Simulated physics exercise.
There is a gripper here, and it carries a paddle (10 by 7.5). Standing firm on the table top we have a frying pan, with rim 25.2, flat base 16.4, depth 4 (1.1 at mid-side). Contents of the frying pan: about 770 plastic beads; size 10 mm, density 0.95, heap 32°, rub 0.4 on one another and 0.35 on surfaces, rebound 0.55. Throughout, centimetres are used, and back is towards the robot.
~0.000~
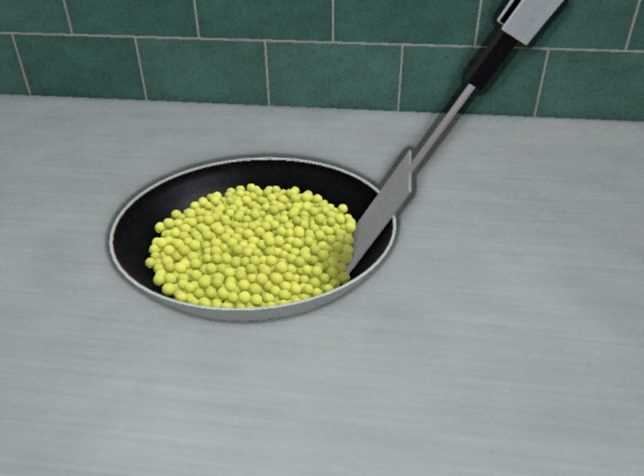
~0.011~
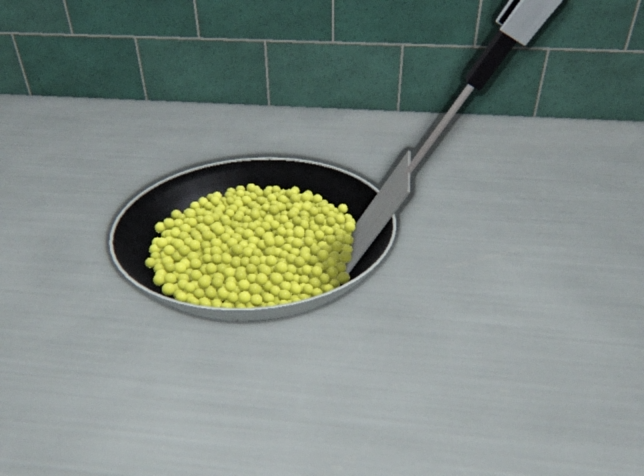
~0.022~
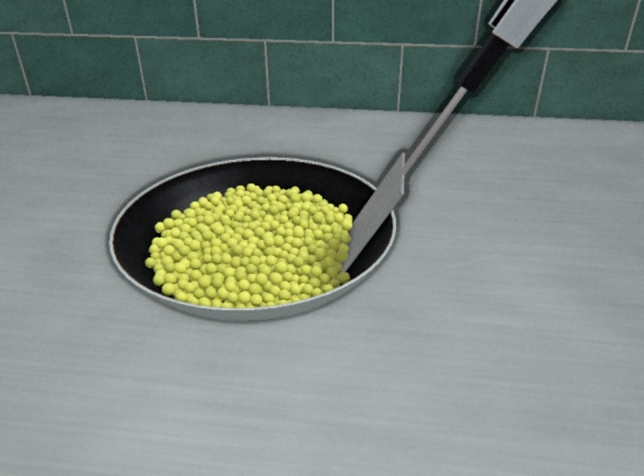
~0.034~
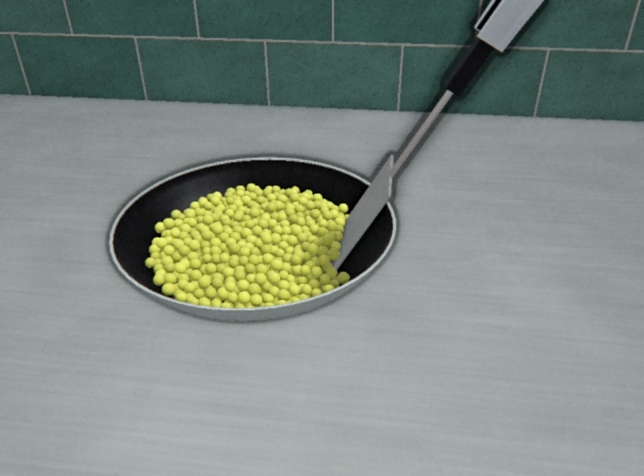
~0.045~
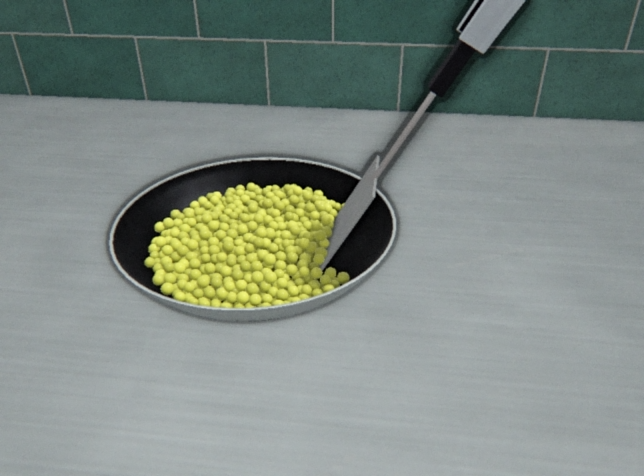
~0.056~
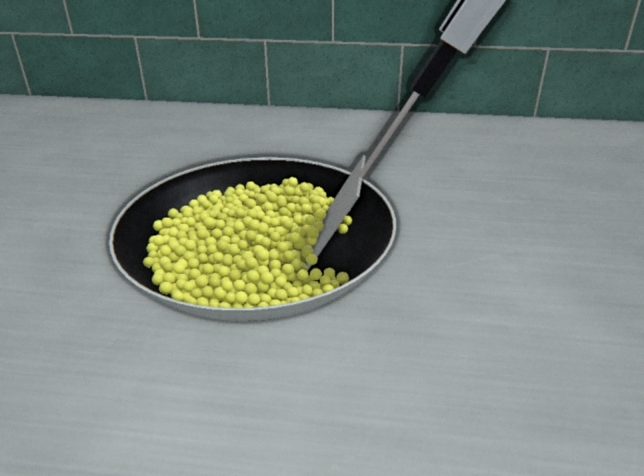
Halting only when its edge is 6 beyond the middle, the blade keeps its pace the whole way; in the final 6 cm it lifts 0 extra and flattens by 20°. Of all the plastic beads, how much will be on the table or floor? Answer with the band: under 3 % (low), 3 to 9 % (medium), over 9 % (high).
Medium, 3 to 9 %.
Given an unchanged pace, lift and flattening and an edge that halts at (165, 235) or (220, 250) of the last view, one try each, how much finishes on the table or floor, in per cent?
First try about 25 percent, second about 0 percent.
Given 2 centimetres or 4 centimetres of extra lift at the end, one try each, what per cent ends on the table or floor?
Roughly 10 per cent, then 15 per cent.
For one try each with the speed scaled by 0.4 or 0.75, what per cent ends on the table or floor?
Roughly 0 per cent on the first try and 5 per cent on the second.
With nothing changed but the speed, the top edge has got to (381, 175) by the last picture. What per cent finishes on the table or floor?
Some 0 percent.
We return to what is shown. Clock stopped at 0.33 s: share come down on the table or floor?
Roughly 6 percent of it.
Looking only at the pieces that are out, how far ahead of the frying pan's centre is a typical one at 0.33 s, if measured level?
I'd put it at some 14 centimetres.
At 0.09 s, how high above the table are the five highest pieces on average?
About 6 cm.
By 0.09 s, sloping 61°, highest piece 6 above the table; 771 in the frying pan.
By 0.12 s, sloping 54°, highest piece 7 above the table; 771 in the frying pan.
By 0.33 s, sloping 41°, highest piece 5 above the table; 724 in the frying pan, 41 on the table or floor, 6 on the blade or in flight.
By 1.38 s, sloping 41°, highest piece 5 above the table; 724 in the frying pan, 47 on the table or floor.
Final count, 724 in the frying pan, 47 on the table or floor. That is 6 % on the table or floor.
